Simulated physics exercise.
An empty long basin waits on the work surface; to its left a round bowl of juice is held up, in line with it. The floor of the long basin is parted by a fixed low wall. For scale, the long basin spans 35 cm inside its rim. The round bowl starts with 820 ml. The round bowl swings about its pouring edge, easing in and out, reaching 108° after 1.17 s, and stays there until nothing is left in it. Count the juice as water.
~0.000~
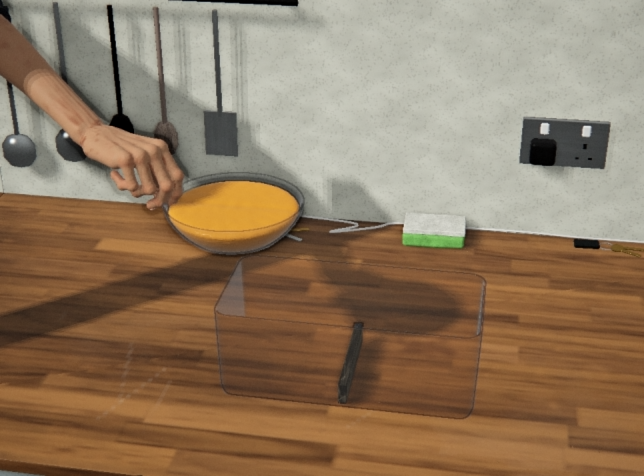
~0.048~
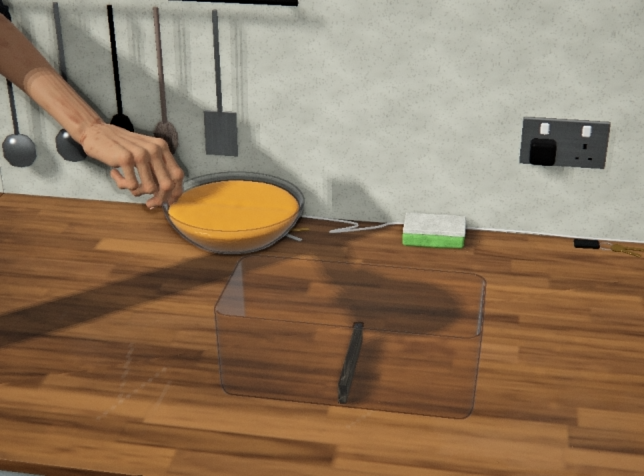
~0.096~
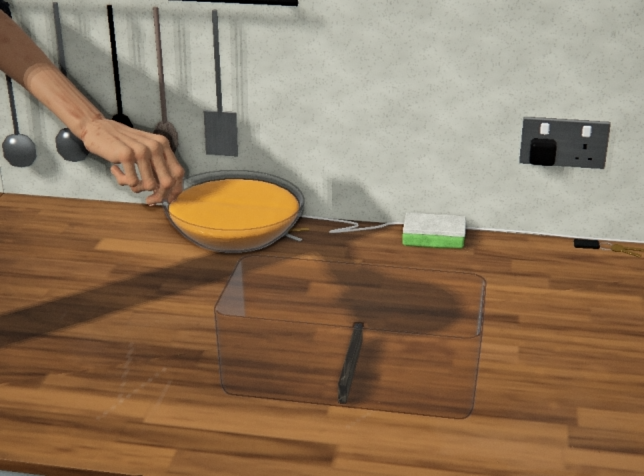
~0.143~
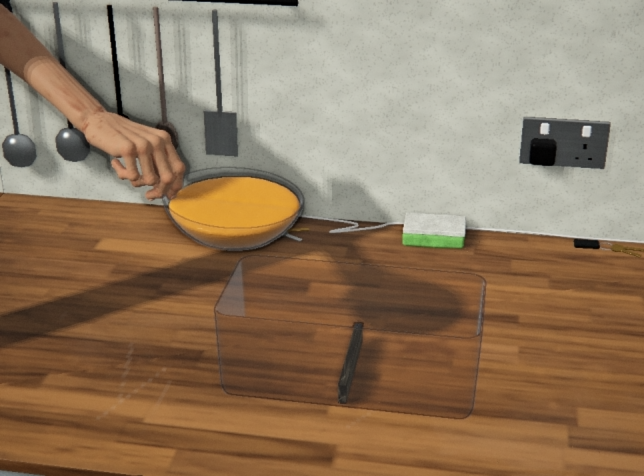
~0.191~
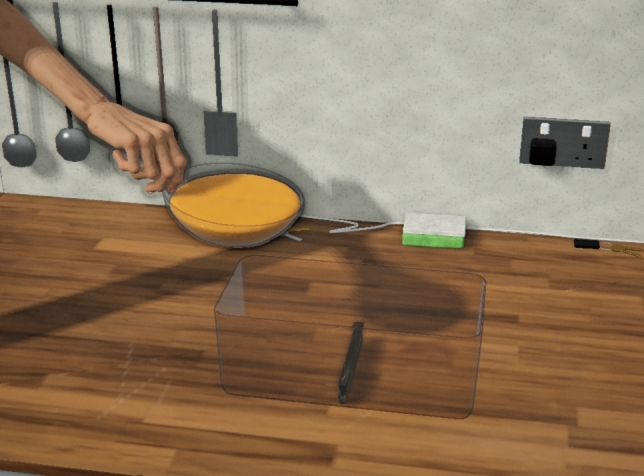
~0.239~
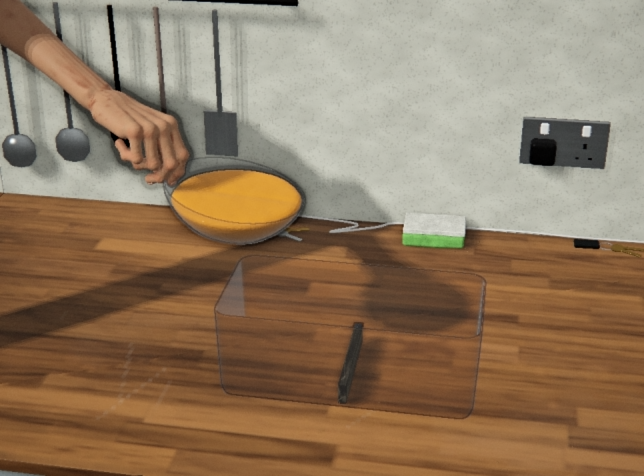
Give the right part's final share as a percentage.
The far part has some 80 per cent.
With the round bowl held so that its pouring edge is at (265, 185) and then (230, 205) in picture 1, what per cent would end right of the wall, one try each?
In turn about 65 and 20 per cent.
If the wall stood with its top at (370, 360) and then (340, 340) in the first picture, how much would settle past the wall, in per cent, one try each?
In turn about 70 and 95 per cent.
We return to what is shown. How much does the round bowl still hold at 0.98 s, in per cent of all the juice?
Some 0 per cent.
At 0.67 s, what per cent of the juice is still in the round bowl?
About 26 per cent.
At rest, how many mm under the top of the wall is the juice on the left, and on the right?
Left about 26 mm, right about 8 mm.
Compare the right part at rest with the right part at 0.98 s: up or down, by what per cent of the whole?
The share moves down, by some 4 per cent.
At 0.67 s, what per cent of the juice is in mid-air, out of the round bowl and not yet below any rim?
Some 50 per cent.
Then, 0.67 s in, the tilt is 66° and 25 per cent is still to pour, 5 is left of the wall and 20 right of it.
Then, 0.98 s in, the tilt is 101° and 0 per cent is still to pour, 14 is left of the wall and 84 right of it.
Then, 1.31 s in, the tilt is 108° and 0 per cent is still to pour, 18 is left of the wall and 81 right of it.
Then, 1.67 s in, the tilt is 108° and 0 per cent is still to pour, 20 is left of the wall and 80 right of it.
Finally, 20 per cent lies left of the wall, 80 right of it and 1 outside.
